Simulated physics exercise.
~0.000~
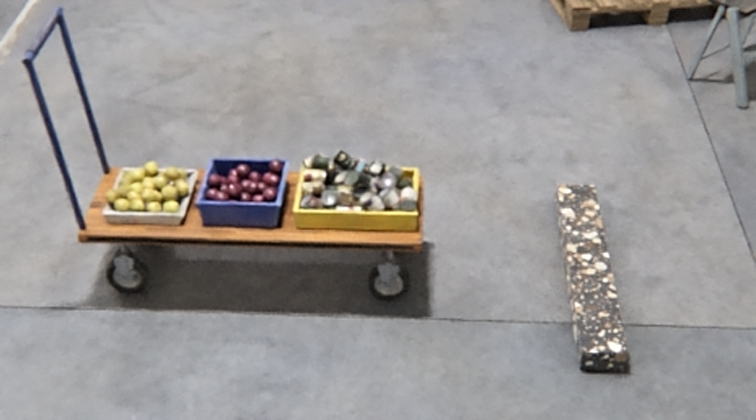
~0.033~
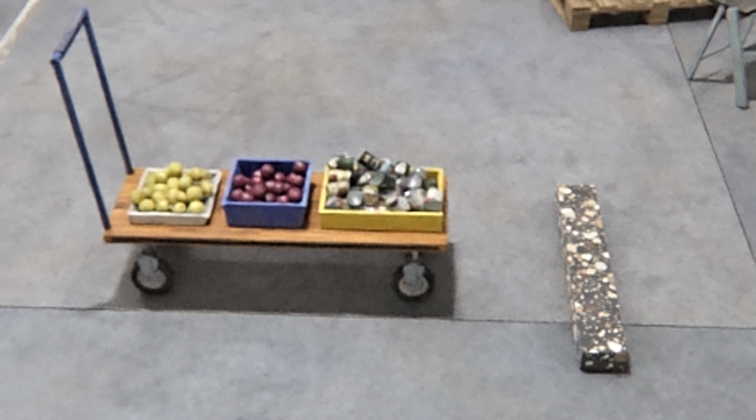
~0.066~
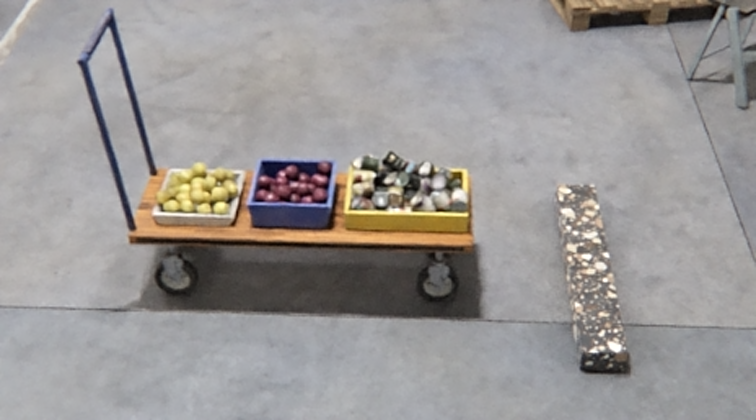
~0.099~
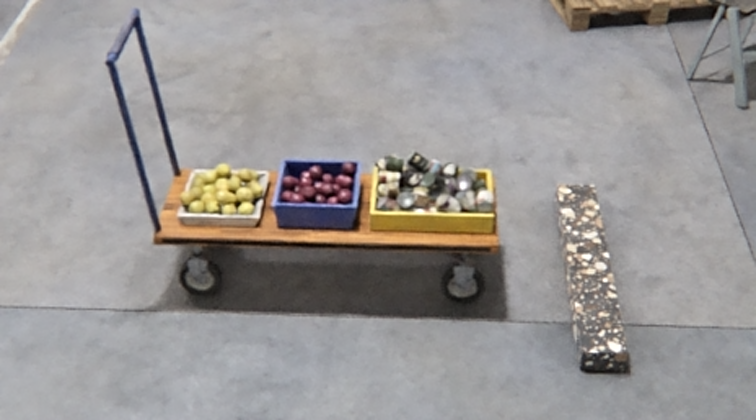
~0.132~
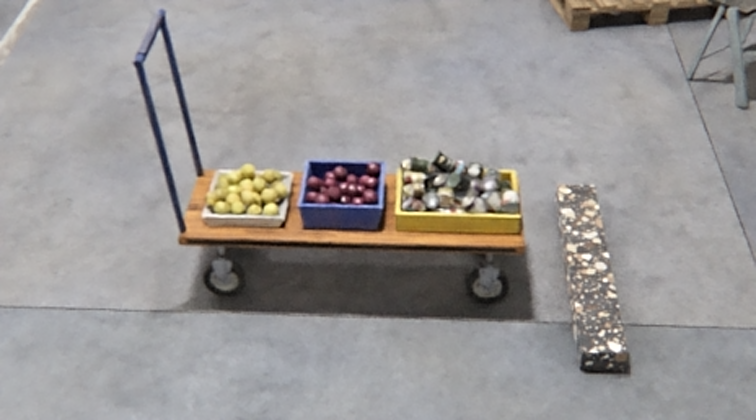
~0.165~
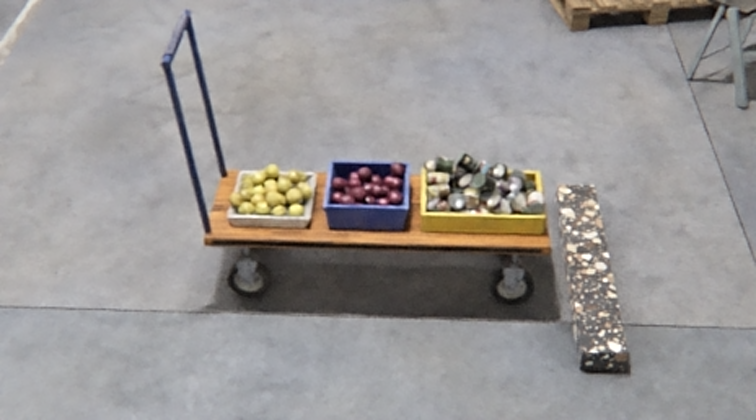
In this clip, a wooden-decked cart carrying a white container of yellow apples, a blue container of red onions and a yellow container of small tins rolls steadily rightward across a grey floor, closing the gap to a speckled sill.
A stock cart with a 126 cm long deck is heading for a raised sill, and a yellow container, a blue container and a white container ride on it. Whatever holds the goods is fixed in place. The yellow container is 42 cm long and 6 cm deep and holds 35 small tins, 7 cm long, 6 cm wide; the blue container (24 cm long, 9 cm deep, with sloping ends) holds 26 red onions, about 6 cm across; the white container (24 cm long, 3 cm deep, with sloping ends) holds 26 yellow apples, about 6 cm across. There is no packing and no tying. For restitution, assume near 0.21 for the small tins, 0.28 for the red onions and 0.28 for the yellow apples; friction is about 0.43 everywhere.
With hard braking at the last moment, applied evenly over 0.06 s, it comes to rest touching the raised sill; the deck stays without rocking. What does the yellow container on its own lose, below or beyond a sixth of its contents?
The dropped share sits above one sixth.
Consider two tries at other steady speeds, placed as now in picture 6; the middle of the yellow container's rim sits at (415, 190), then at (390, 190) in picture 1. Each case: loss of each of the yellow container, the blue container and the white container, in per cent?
Yellow container 20 and 40, blue container 0 and 0, white container 30 and 30 per cent.
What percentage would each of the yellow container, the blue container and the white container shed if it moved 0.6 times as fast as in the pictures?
In that case the yellow container sheds 30 per cent, the blue container 0 per cent and the white container 30 per cent.
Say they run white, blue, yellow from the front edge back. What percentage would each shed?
In that arrangement the yellow container sheds 50 per cent of its load, the blue container 10 per cent, and the white container 50 per cent.
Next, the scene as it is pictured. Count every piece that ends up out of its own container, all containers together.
Some 30 pieces.
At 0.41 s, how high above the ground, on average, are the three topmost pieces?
About 54 cm up, on average.
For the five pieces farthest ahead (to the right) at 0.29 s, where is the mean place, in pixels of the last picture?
Close to (595, 191).
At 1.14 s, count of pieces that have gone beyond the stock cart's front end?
I count about 12 pieces out front at that moment.
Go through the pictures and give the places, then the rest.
In the first picture (places track the rim corner closest to us here), yellow container (413, 213); blue container (277, 204); 61 cm to go; all still inside.
In the second picture, yellow container (439, 214); blue container (302, 205); 52 cm to go.
In the third picture, yellow container (464, 215); blue container (328, 205); 42 cm to go.
In the fourth picture, yellow container (490, 215); blue container (353, 206); 33 cm to go.
In the fifth picture, yellow container (516, 216); blue container (379, 207); 24 cm to go.
In the sixth picture, yellow container (542, 217); blue container (405, 207); 14 cm to go; all still inside.
After 0.19 s, the brake bites.
After 0.29 s, the yellow container is down by 4 of 35, the blue container has all 26 and the white container is down by 6 of 26.
After 0.41 s, the yellow container is down by 13 of 35, the blue container has all 26 and the white container is down by 10 of 26.
After 0.64 s, the yellow container is down by 15 of 35, the blue container is down by 2 of 26 and the white container is down by 12 of 26.
Outcome (at 1.14 s), the yellow container is down by 15 of 35, the blue container is down by 2 of 26 and the white container is down by 12 of 26. Asked share, 15 of 35, 43 per cent.
